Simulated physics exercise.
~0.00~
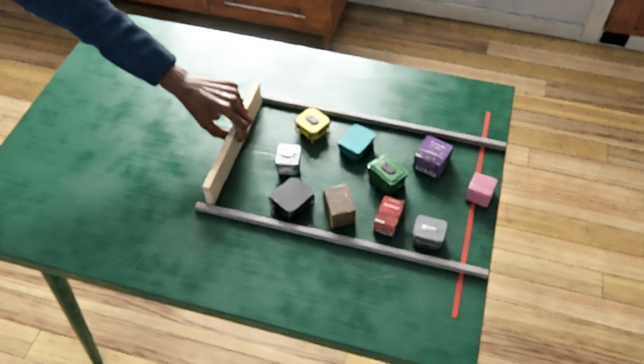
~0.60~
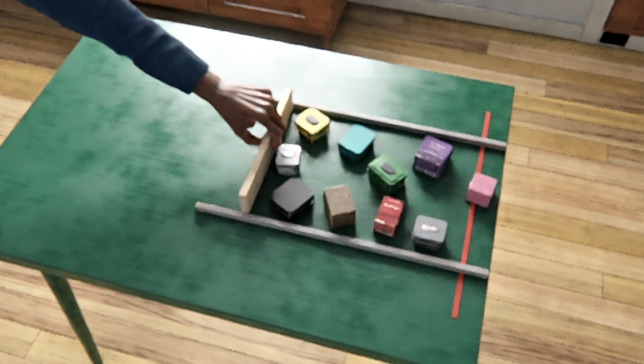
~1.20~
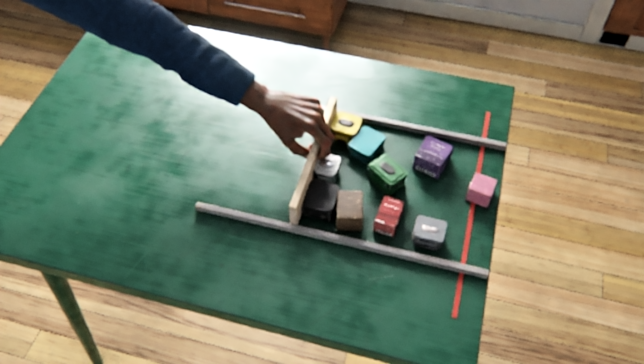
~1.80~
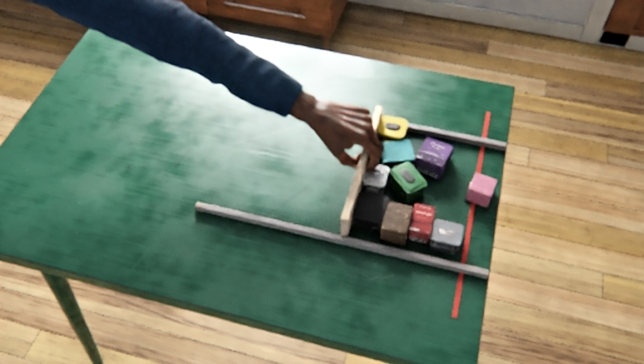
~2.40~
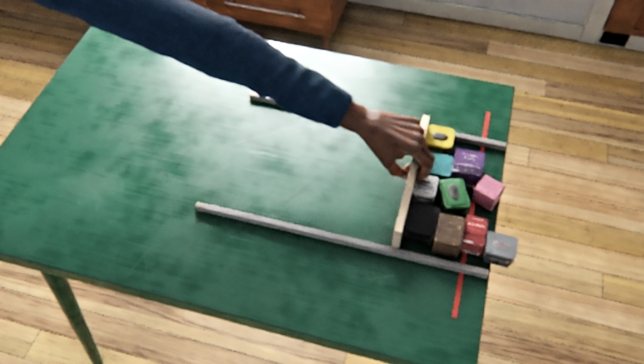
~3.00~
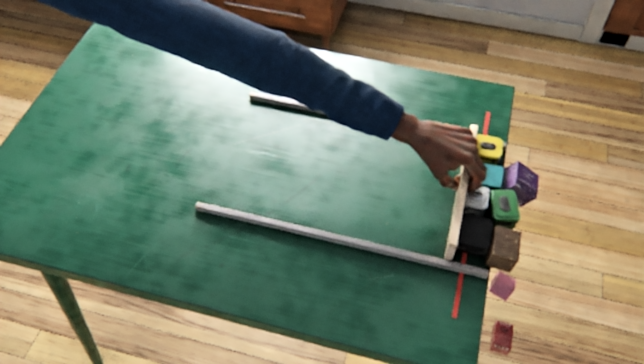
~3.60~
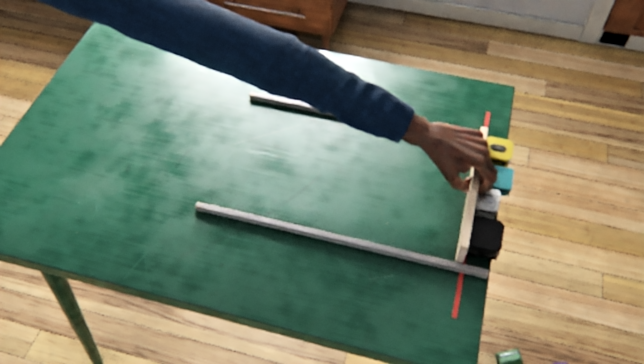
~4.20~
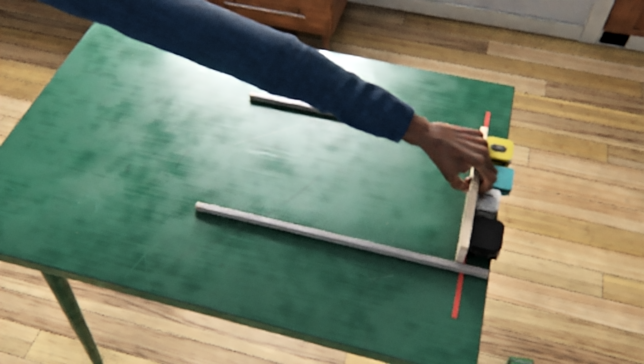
In this clip, a hand slides an upright board rightward along a railed channel on a green table, sweeping small coloured blocks past the red tape and over the edge, where several fall before the board stops with yellow, teal, white and black pieces still against it.
